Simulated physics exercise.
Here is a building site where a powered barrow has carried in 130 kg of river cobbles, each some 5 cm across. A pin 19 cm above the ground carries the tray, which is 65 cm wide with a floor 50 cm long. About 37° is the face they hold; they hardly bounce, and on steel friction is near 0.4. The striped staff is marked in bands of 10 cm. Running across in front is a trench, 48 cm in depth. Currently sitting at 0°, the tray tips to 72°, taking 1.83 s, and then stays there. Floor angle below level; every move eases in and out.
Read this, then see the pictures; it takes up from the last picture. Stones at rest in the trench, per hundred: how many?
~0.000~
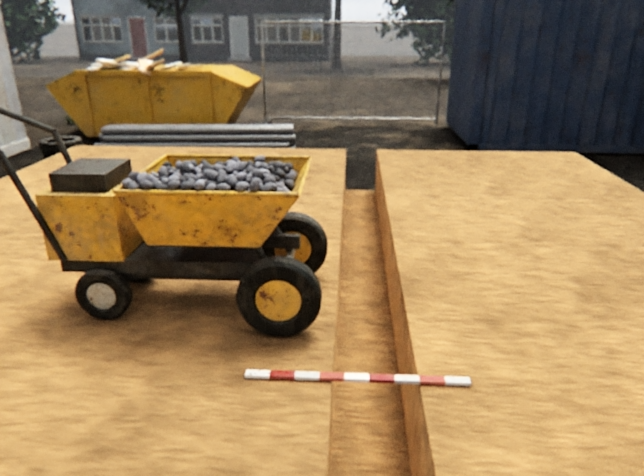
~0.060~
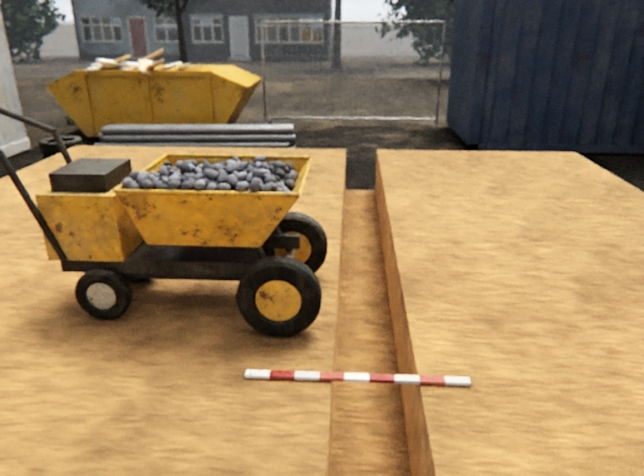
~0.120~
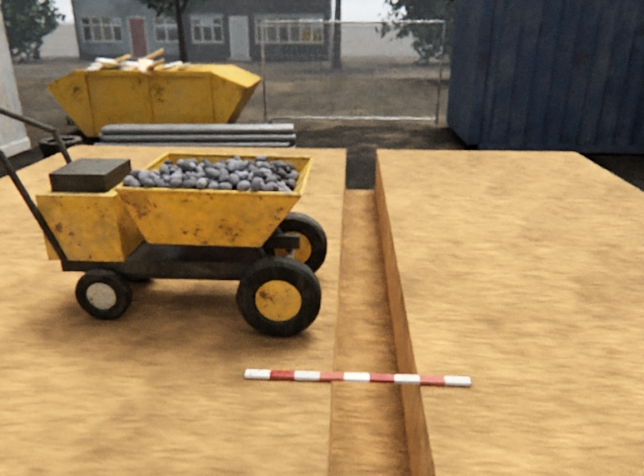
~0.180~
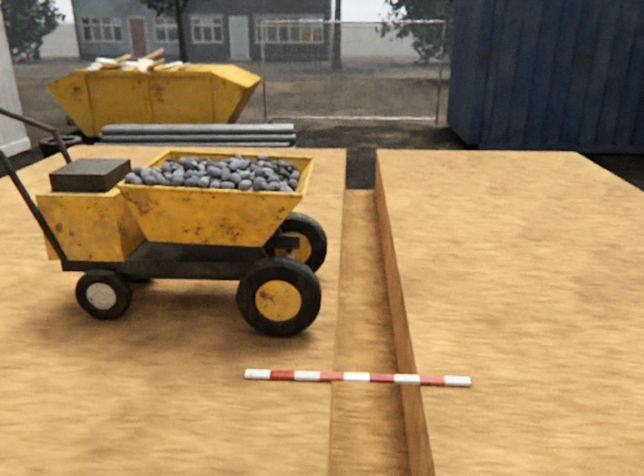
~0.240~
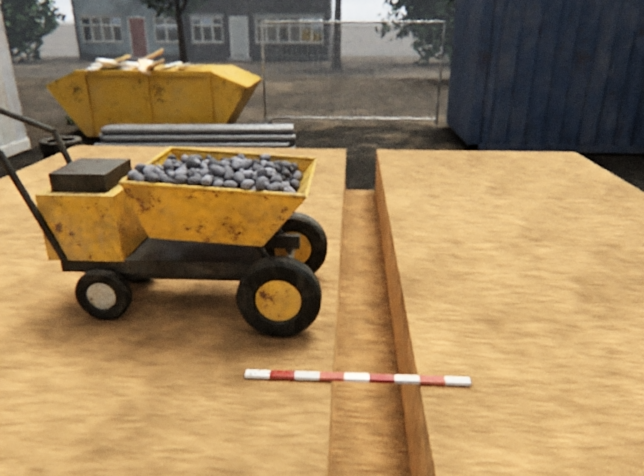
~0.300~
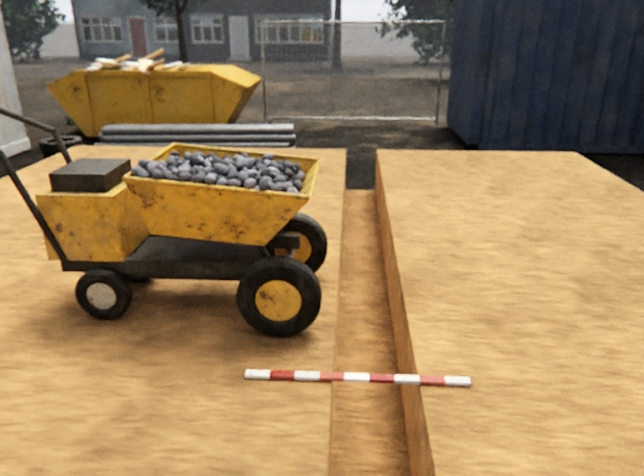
Approx. 40 %.
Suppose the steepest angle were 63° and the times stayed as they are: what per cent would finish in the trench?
Share in trench: Approx. 40%.
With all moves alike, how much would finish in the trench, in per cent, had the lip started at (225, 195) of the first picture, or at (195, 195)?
I'd say some 100 per cent and some 80 per cent.
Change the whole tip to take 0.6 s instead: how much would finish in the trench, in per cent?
With that change, it comes to around 20 per cent.
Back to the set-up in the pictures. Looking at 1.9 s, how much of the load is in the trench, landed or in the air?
About 10 per cent by then.
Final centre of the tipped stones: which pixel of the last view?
Near (427, 302).
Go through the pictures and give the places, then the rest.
In the first frame, the tray is at 0°, its lip at (299, 195); the top of the load is at (212, 168).
The second frame shows lip at (299, 195), floor tilted 0°, highest stones at (212, 167); the stones move at 0.1 m/s on average.
The third frame shows lip at (301, 195), floor tilted 1°, highest stones at (211, 166); the stones move at 0.1 m/s on average.
The fourth frame shows lip at (303, 196), floor tilted 2°, highest stones at (212, 165); the stones move at 0.2 m/s on average.
In the fifth frame, the tray is at 3°, its lip at (306, 197); the top of the load is at (207, 163); the stones move at 0.2 m/s on average.
In the sixth frame, the tray is at 5°, its lip at (309, 198); the top of the load is at (206, 161); the stones move at 0.3 m/s on average.
After 1.4 s the floor is at 61°; 96 % in the tray, 3 % in the trench, 1 % past the trench; the foremost stones are at (415, 278).
After 1.9 s the floor is at 72°; 42 % in the tray, 9 % in the trench, 49 % past the trench; the foremost stones are at (536, 299).
After 2.3 s the floor is at 72°; 19 % in the tray, 17 % in the trench, 63 % past the trench; the foremost stones are at (584, 292).
After 4.2 s the floor is at 72°; 0 % in the tray, 40 % in the trench, 60 % past the trench; the foremost stones are at (598, 285).
